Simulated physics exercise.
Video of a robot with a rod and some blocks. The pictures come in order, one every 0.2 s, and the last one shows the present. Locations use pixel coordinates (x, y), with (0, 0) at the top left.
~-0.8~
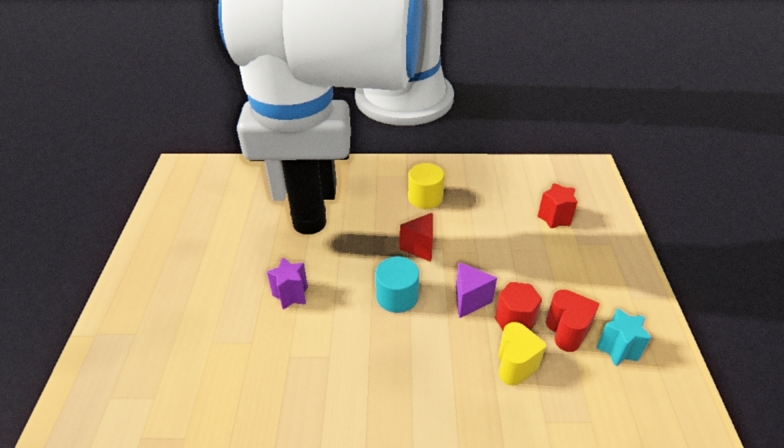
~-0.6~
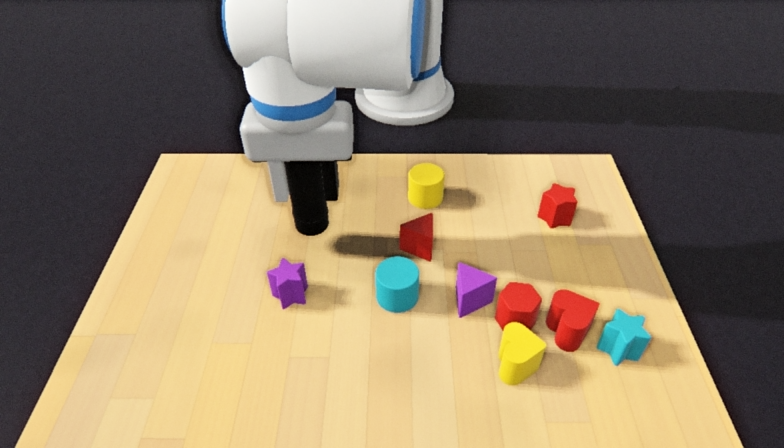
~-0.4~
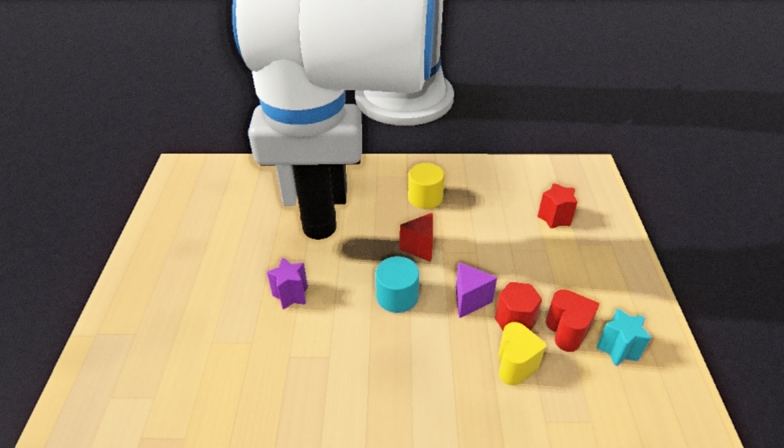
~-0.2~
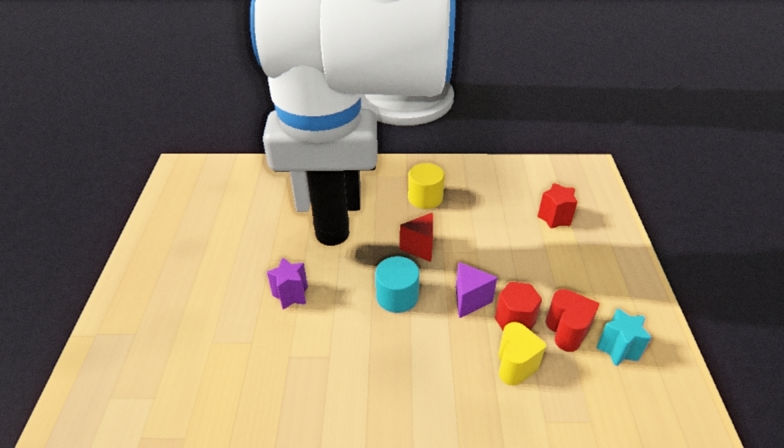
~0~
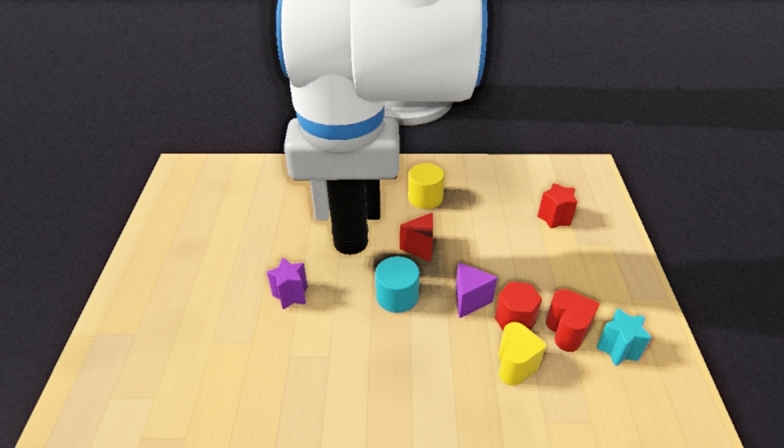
White robot arm moving a black rod slightly right and nearer over a wooden table, the scattered coloured blocks staying still.
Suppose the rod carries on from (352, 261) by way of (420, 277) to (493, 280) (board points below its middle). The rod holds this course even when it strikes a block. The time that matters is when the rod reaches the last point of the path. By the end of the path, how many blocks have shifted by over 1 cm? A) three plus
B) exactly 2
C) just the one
The one that fits is B, exactly 2.
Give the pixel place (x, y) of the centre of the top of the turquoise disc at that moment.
At (415, 283).
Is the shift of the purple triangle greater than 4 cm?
No
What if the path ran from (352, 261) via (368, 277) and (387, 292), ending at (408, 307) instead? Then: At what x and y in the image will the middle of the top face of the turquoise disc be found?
The centre of its top will be at (444, 302).
The first path, step by step. One third of the way, rod at (397, 256); turquoise disc at (406, 278).
Two thirds of the way, rod at (446, 262); turquoise disc at (415, 283).
At the end, rod at (496, 263); turquoise disc at (415, 283); red triangle unmoved; purple triangle at (493, 280), turned 85° clockwise; red hexagonal block at (524, 300), turned 15° anticlockwise.
